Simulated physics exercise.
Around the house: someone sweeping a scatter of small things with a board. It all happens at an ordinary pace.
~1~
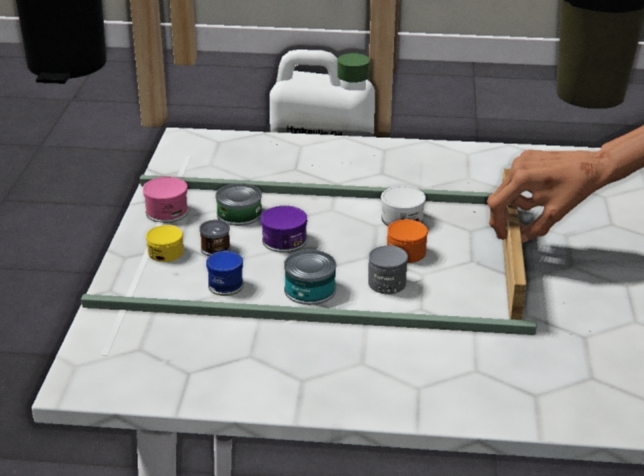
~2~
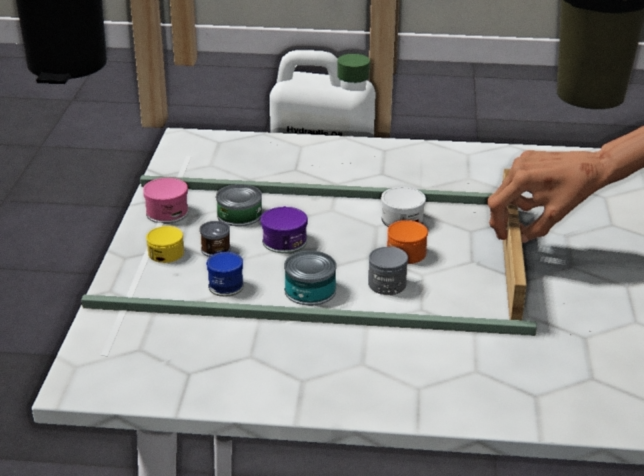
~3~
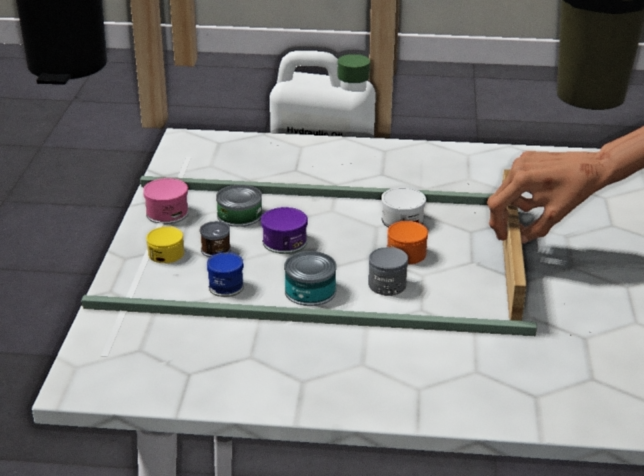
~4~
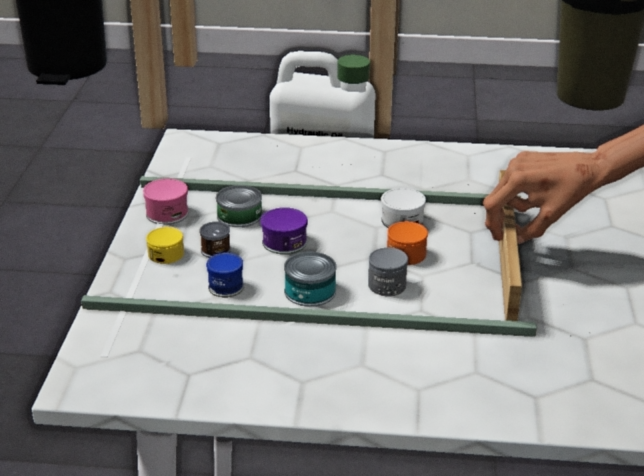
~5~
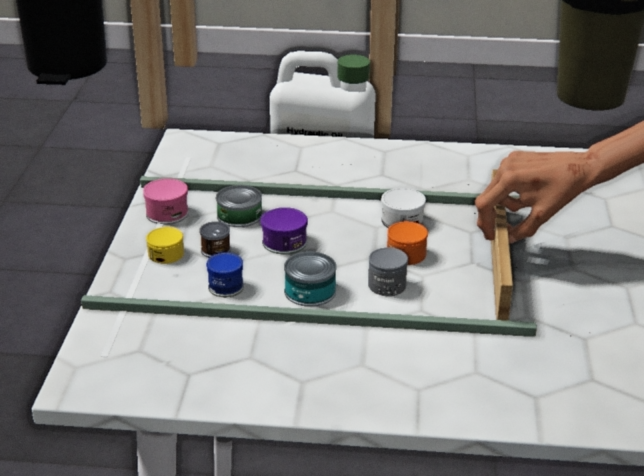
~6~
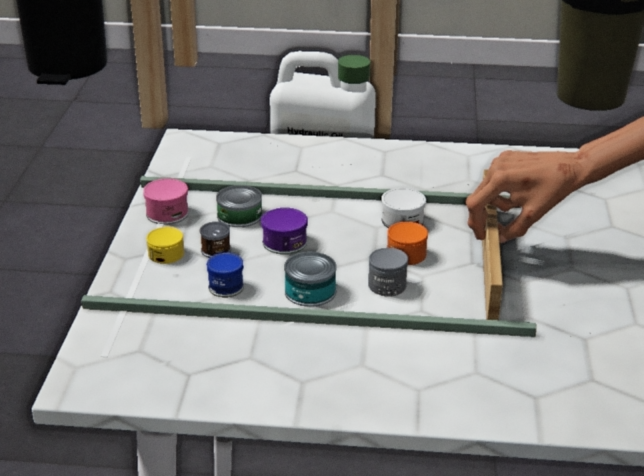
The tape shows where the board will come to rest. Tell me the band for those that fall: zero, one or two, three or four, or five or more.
Here the number that fall off is five or more.
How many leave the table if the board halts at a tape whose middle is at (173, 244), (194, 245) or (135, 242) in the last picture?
Try by try, 3, 1 and 6.
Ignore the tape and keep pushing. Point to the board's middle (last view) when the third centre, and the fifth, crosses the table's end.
First at (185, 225), next at (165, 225).
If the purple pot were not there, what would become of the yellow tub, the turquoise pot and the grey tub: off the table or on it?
The yellow tub drops off; the turquoise pot remains up; the grey tub remains up.
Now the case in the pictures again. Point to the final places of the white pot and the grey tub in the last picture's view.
About (149, 191), and the other about (124, 251).
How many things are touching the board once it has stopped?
It touches 4.
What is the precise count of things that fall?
The count is 6.
Soon after, none off yet; pink tin at rest near (166, 201); yellow tub at rest near (166, 246); brown pot at rest near (215, 240).
After that, none off yet; pink tin at rest near (166, 201); yellow tub at rest near (166, 246); brown pot moving near (206, 242).
And then, none off yet; pink tin tilting a little near (113, 203); yellow tub displaced about its own width near (127, 245); brown pot displaced well along near (160, 246).
In the end, the number that fall off is five or more; gone, purple pot, blue pot, green tin, brown pot, yellow tub and pink tin.
